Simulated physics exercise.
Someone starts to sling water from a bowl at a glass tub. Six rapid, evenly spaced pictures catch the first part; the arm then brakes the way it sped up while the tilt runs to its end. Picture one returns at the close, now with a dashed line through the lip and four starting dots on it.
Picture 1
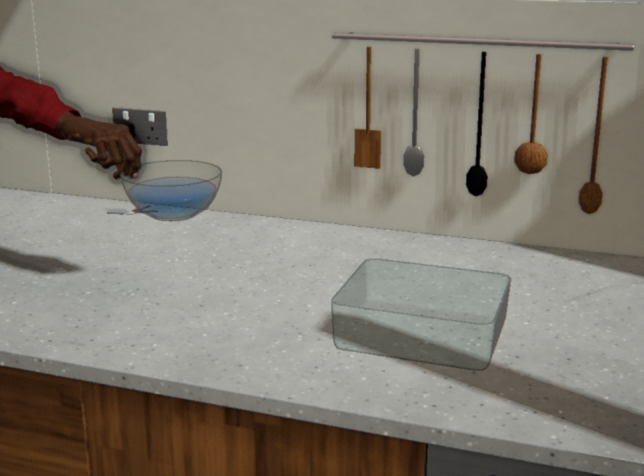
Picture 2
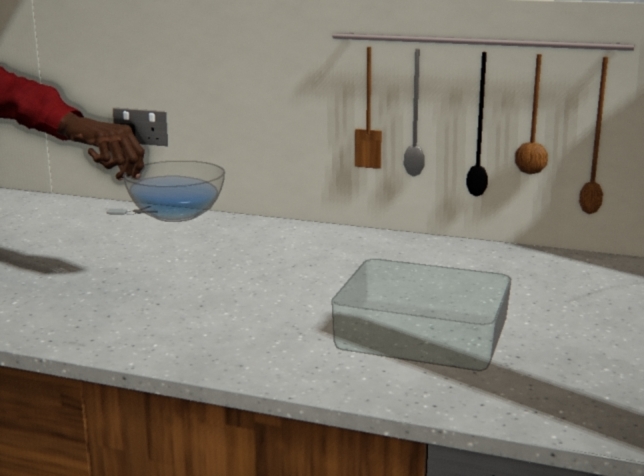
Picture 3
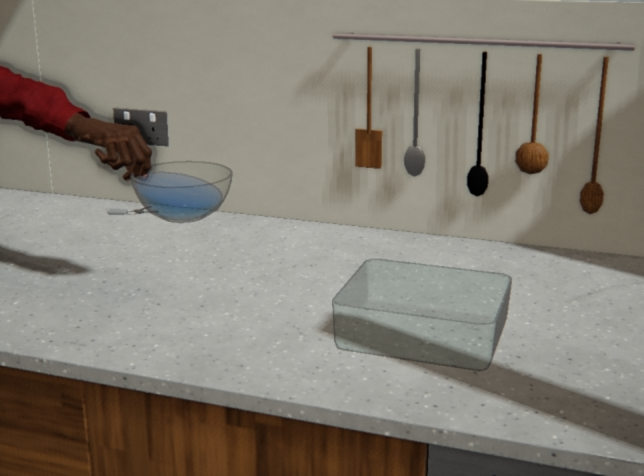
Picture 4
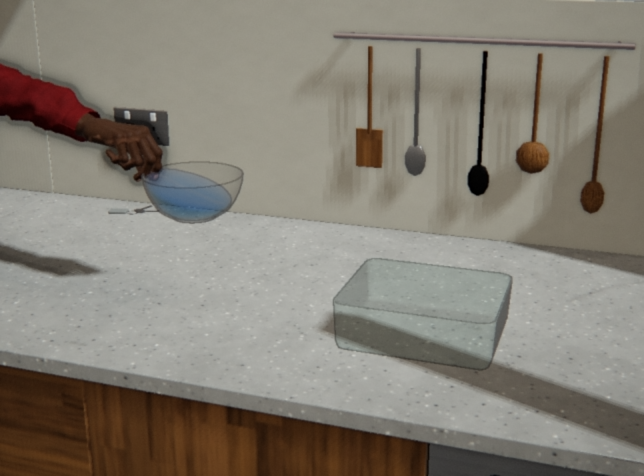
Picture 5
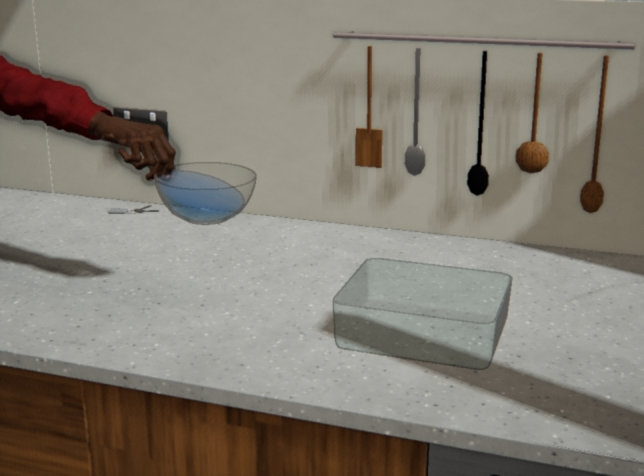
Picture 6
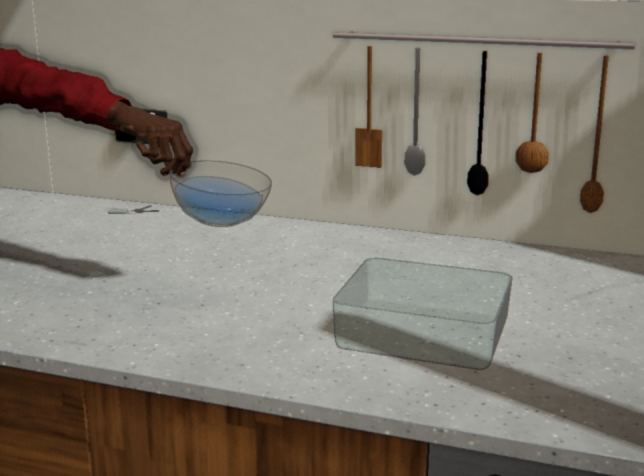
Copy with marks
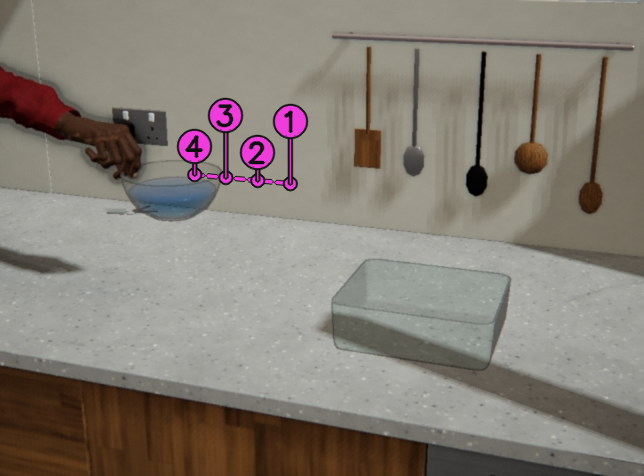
A kitchen counter of pale speckled stone above wooden cabinets is seen from slightly above, with the camera still. A clear tub sits right of centre, five utensils hang from a rail on the wall behind, and at left a dark-skinned hand in a red sleeve holds a clear bowl of blue water. The arm carries the bowl a short way rightward, gathering speed, as the water sloshes inside.
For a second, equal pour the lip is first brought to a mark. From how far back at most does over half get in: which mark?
Go for 2.
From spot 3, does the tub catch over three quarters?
No, less.
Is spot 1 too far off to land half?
No, that is safe.
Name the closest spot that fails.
The answer is 3.
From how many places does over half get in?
Two.
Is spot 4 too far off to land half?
Yes.
In magenta, 1 at (290, 183); 2 at (257, 180); 3 at (225, 177); 4 at (194, 174).
For spot 1, about 89 % lands in the tub, 1 % falls short and 10 % goes beside or beyond.
For spot 2, about 66 % lands in the tub, 27 % falls short and 8 % goes beside or beyond.
For spot 3, about 29 % lands in the tub, 67 % falls short and 3 % goes beside or beyond.
For spot 4, about 0 % lands in the tub, 99 % falls short.
